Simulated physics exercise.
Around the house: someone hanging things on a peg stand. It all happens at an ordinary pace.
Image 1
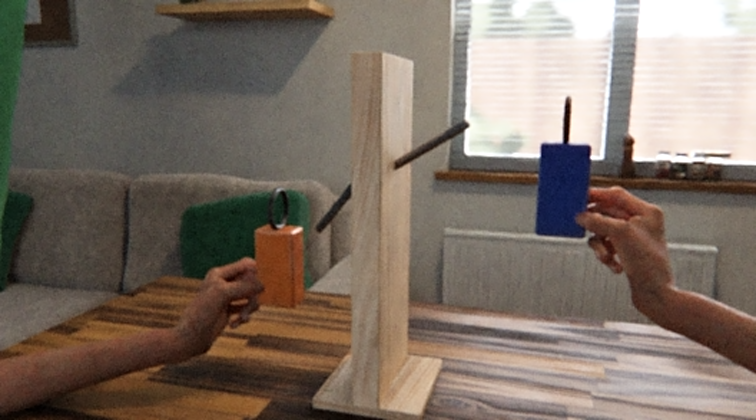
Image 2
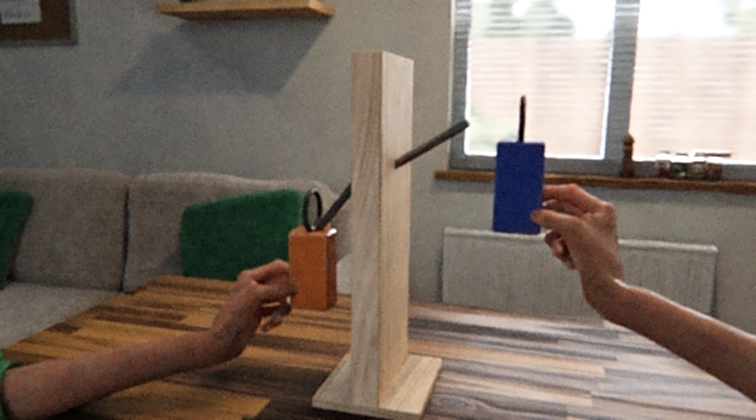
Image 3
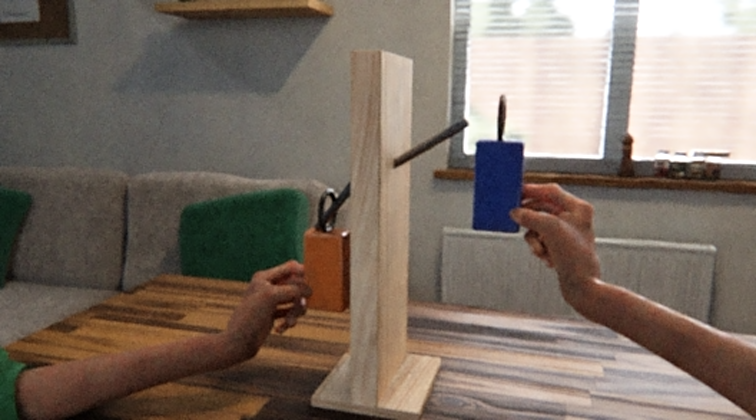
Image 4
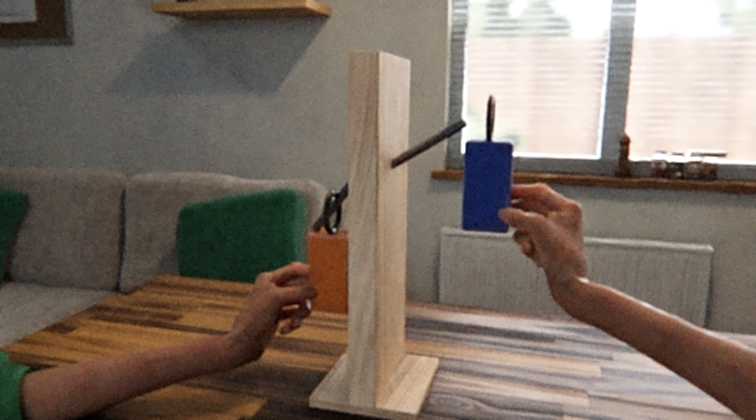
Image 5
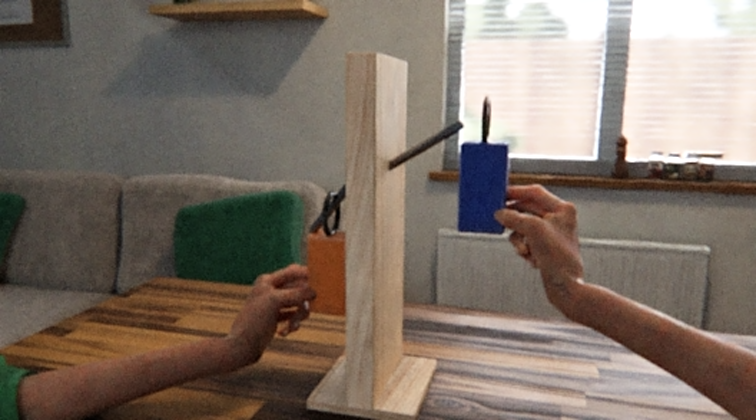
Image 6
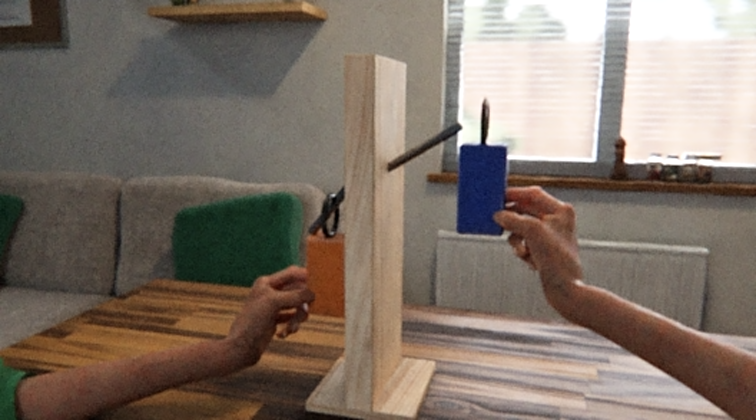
Two hands move an orange pouch right and a blue pouch left toward a peg stand.
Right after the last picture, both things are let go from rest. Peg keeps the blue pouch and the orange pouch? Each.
Answer - blue pouch: No; orange pouch: No.
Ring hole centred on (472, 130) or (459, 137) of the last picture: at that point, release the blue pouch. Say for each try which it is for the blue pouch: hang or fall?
Well, first it tumbles away, and next it keeps its place.
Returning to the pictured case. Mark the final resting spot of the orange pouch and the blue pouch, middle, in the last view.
The orange pouch around (237, 355); the blue pouch around (476, 348).
Then, 0.14 s past the last view, blue pouch travelled about its own width near (482, 206); orange pouch leaning 25° off how it started near (317, 293).
Then, 0.26 s past the last view, blue pouch in the air near (476, 350); orange pouch in the air near (274, 325).
Finally, the blue pouch drops to the table, near (476, 347); the orange pouch drops to the table, near (237, 355).
